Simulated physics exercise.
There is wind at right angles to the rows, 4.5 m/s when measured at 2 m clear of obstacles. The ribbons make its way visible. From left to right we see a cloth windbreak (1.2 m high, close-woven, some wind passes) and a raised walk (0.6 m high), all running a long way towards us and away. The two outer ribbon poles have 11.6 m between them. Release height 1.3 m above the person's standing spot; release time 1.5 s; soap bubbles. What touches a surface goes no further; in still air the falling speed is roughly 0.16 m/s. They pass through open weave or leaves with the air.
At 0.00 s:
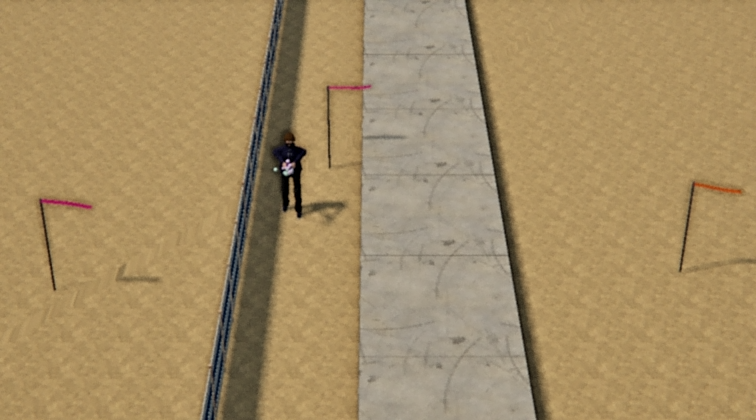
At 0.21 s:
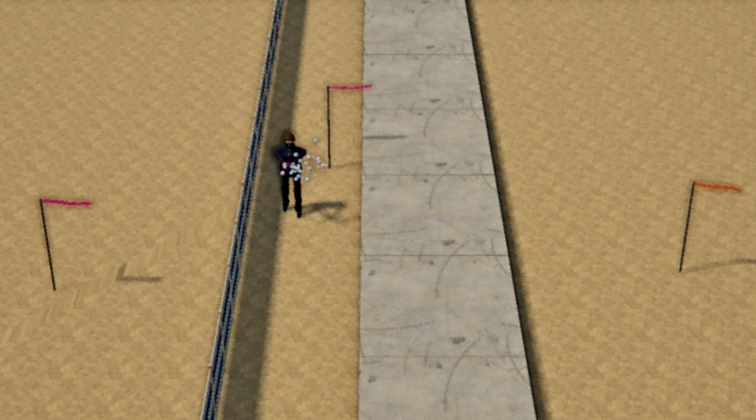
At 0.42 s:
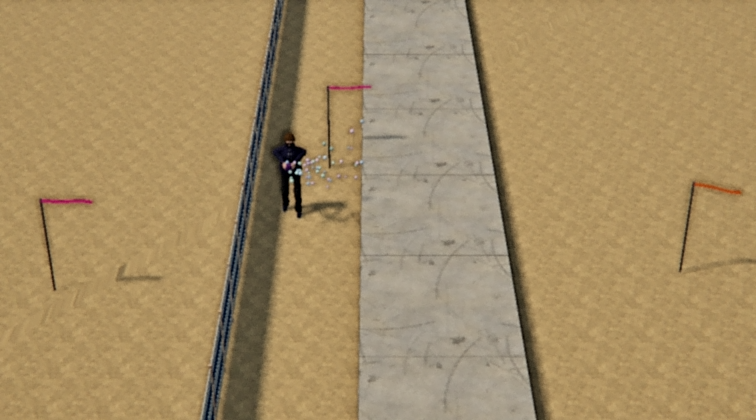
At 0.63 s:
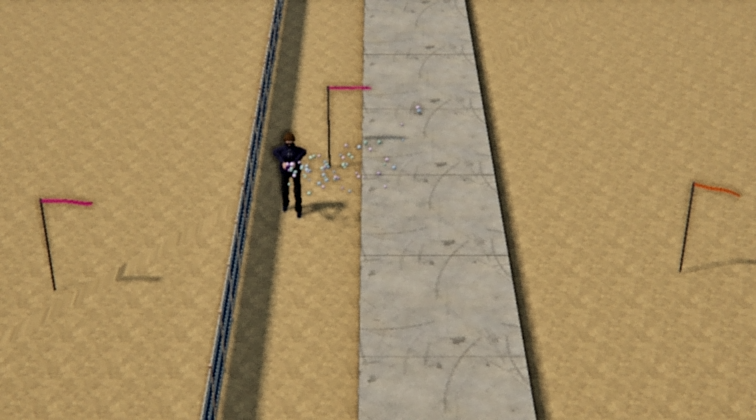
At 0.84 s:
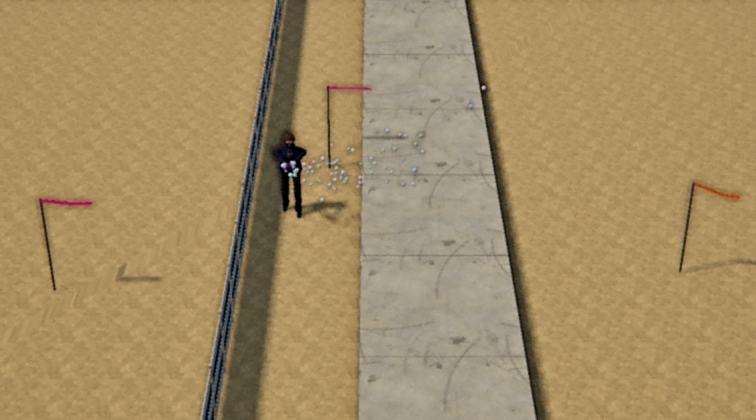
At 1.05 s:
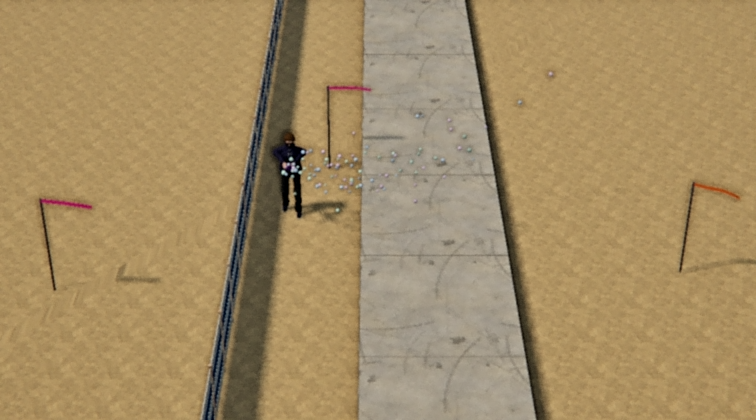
On sandy ground between a low dark barrier and a raised walk, a person releasing bubbles that spread rightward across the walk.
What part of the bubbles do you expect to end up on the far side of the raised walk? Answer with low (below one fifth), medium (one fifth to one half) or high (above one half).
I would say high.
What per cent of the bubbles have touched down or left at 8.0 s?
Roughly 50 percent by that time.
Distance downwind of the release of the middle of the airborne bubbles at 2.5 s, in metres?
It works out to about 4.0 m.
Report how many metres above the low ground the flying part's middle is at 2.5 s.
I'd put it near 1.4 metres.
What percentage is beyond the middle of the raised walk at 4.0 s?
Roughly 90 in a hundred by then.
After 2.5 s, 70 % is beyond the raised walk; 5 % has touched down or left; the middle of what still flies is 1.4 m above the low ground, near (496, 166).
After 4.0 s, 90 % is beyond the raised walk; 16 % has touched down or left; the middle of what still flies is 1.2 m above the low ground, near (685, 174).
After 8.0 s, 93 % is beyond the raised walk; 51 % has touched down or left.
After 20.0 s, 93 % is beyond the raised walk; 100 % has touched down or left.
After 45.0 s, 93 % is beyond the raised walk; 100 % has touched down or left.
